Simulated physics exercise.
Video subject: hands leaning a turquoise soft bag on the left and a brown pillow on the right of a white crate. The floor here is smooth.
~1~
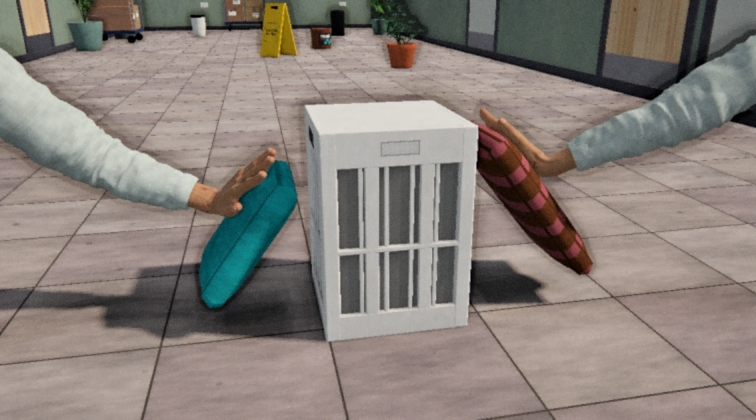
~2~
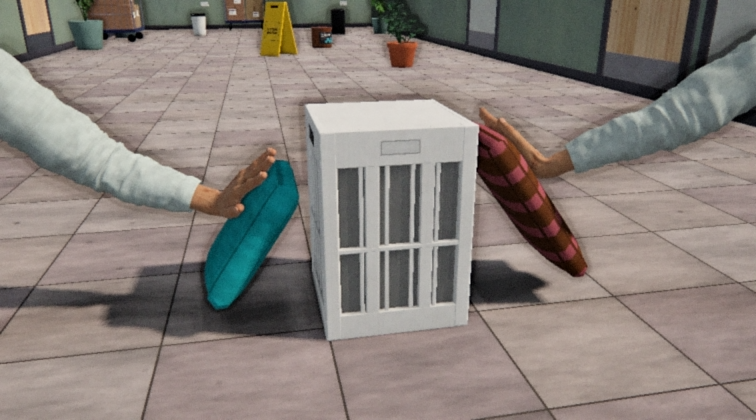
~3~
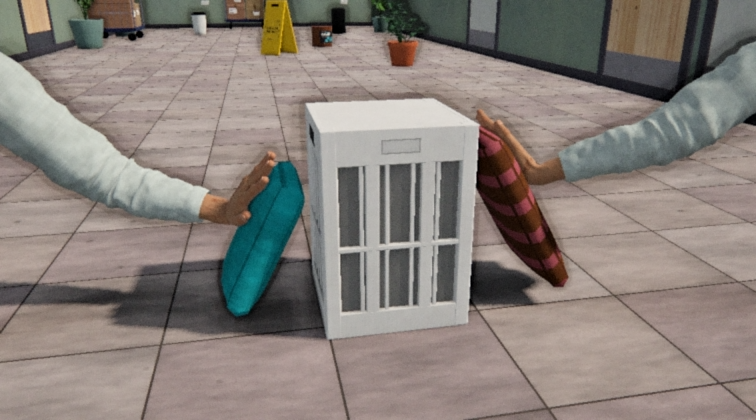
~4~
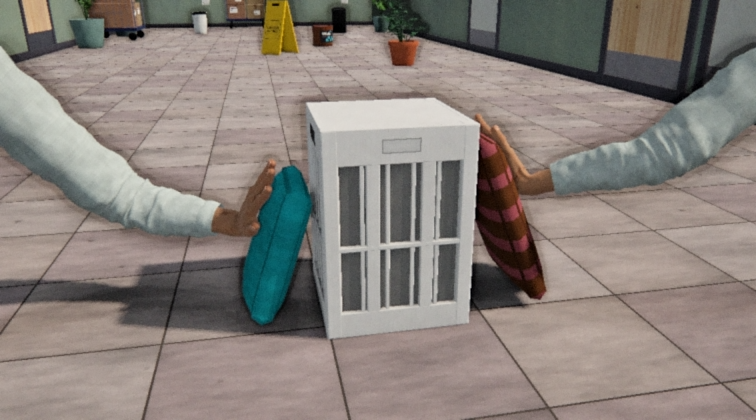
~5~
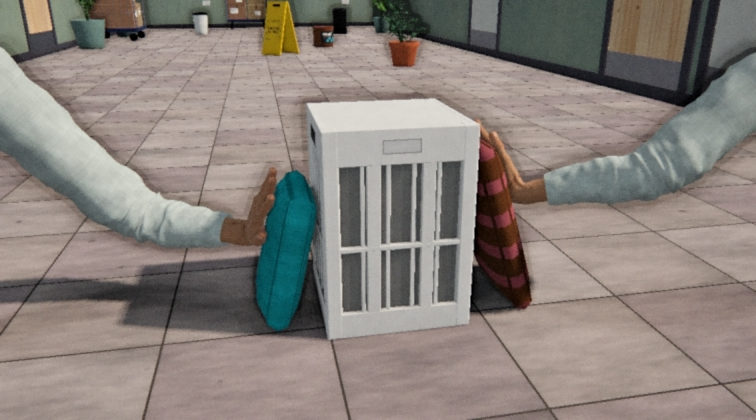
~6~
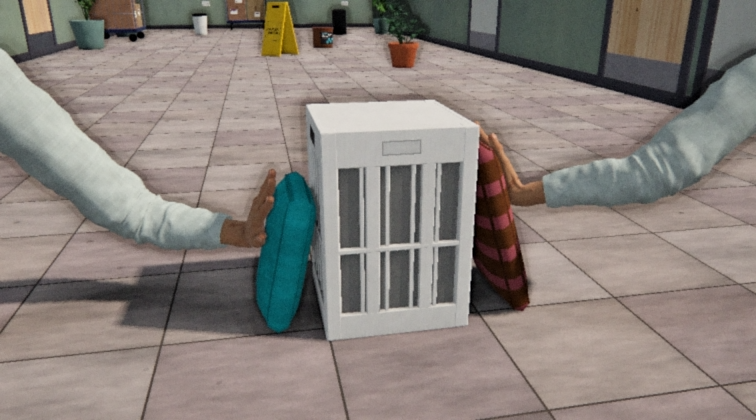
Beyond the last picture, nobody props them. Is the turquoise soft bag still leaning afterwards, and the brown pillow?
Afterwards the turquoise soft bag is still leaning, the brown pillow is still leaning.
Then, 0.20 s on from there, soft bag propped as before near (286, 250); pillow propped as before near (484, 216).
In the end, soft bag propped as before near (287, 251); pillow propped as before near (485, 217). The turquoise soft bag keeps leaning and the brown pillow holds its lean.
